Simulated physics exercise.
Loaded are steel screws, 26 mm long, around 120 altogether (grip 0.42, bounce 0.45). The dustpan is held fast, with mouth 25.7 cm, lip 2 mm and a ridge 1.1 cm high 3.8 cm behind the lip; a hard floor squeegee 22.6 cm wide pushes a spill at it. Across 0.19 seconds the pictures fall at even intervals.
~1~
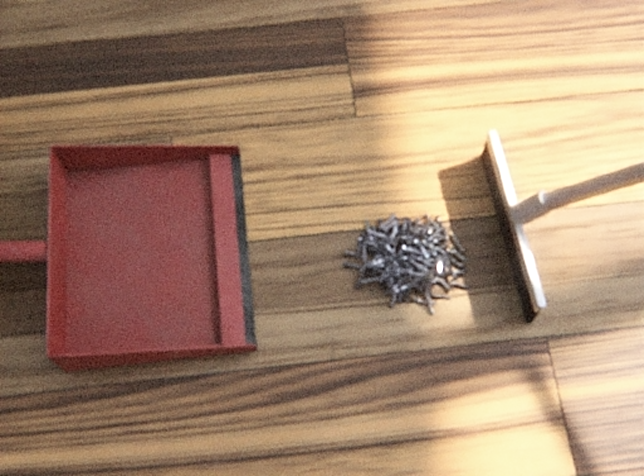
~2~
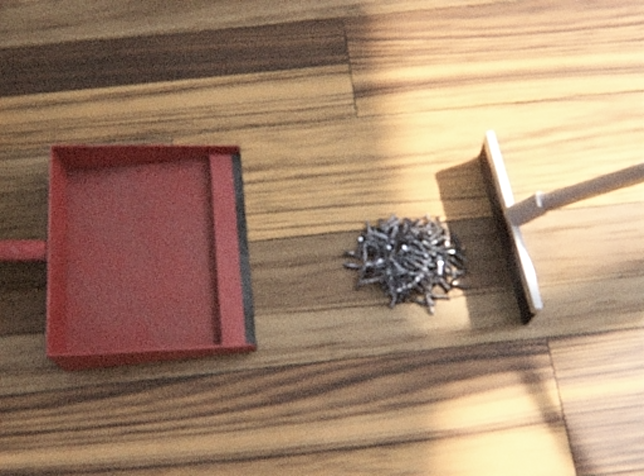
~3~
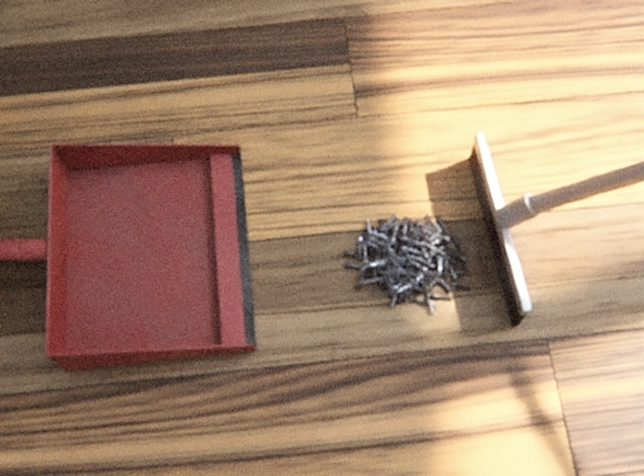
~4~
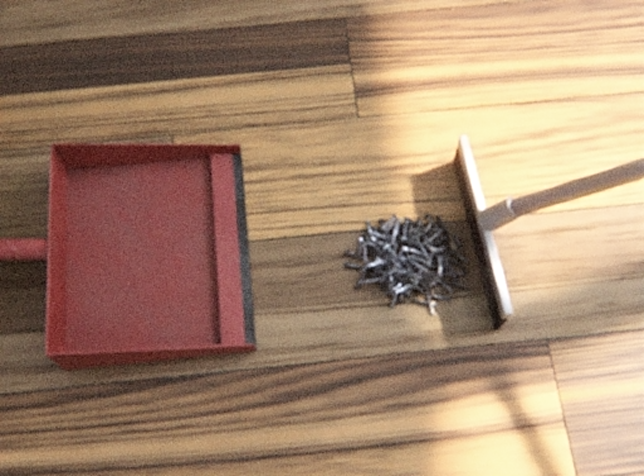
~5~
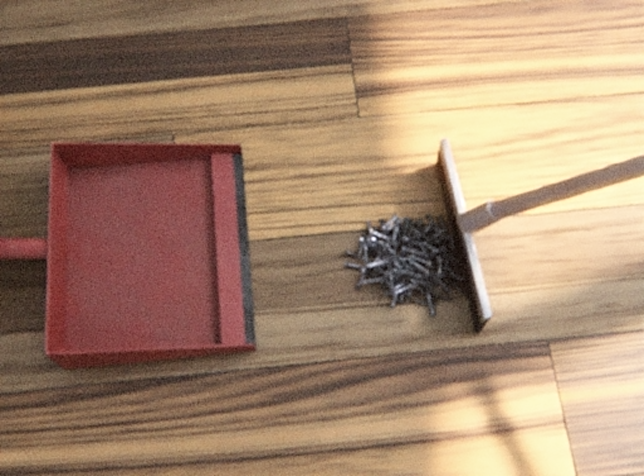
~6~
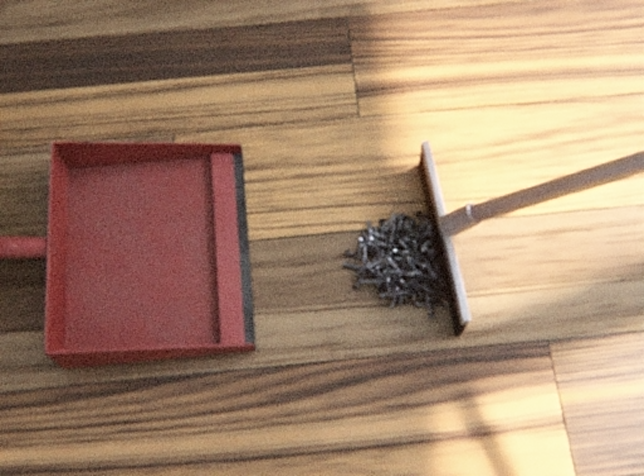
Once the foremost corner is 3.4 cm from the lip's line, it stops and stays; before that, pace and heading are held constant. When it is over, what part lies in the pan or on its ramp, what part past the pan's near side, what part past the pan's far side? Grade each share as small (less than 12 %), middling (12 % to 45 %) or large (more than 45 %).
Pan - middling, near side - small, far side - small.
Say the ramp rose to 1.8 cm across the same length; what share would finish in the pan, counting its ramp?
With that ramp, near 25 per cent.
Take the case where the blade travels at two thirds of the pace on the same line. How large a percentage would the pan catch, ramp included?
Roughly 25 in a hundred.
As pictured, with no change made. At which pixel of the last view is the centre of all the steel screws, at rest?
I'd say roughly (257, 276).
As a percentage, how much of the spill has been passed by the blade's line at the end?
Some 0 percent of it.
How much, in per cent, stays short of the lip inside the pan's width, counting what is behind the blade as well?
I'd estimate close to 70 per cent.
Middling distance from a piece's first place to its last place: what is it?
Median shift: Approx. 18 cm.
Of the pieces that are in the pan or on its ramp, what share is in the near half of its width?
Around 60 percent.
Then, 0.16 s after the last picture, middle of the blade 13 cm from the lip; 0 % over the lip, far side 0 %, near side 0 %.
Then, 0.26 s after the last picture, middle of the blade 7 cm from the lip; 0 % over the lip, far side 0 %, near side 5 %.
Then, 0.50 s after the last picture, middle of the blade 4 cm from the lip; 30 % over the lip, far side 0 %, near side 5 %.
In the end, pan 30 %, near side 5 %, far side 0 %, in front of the lip or behind the blade 70 %.
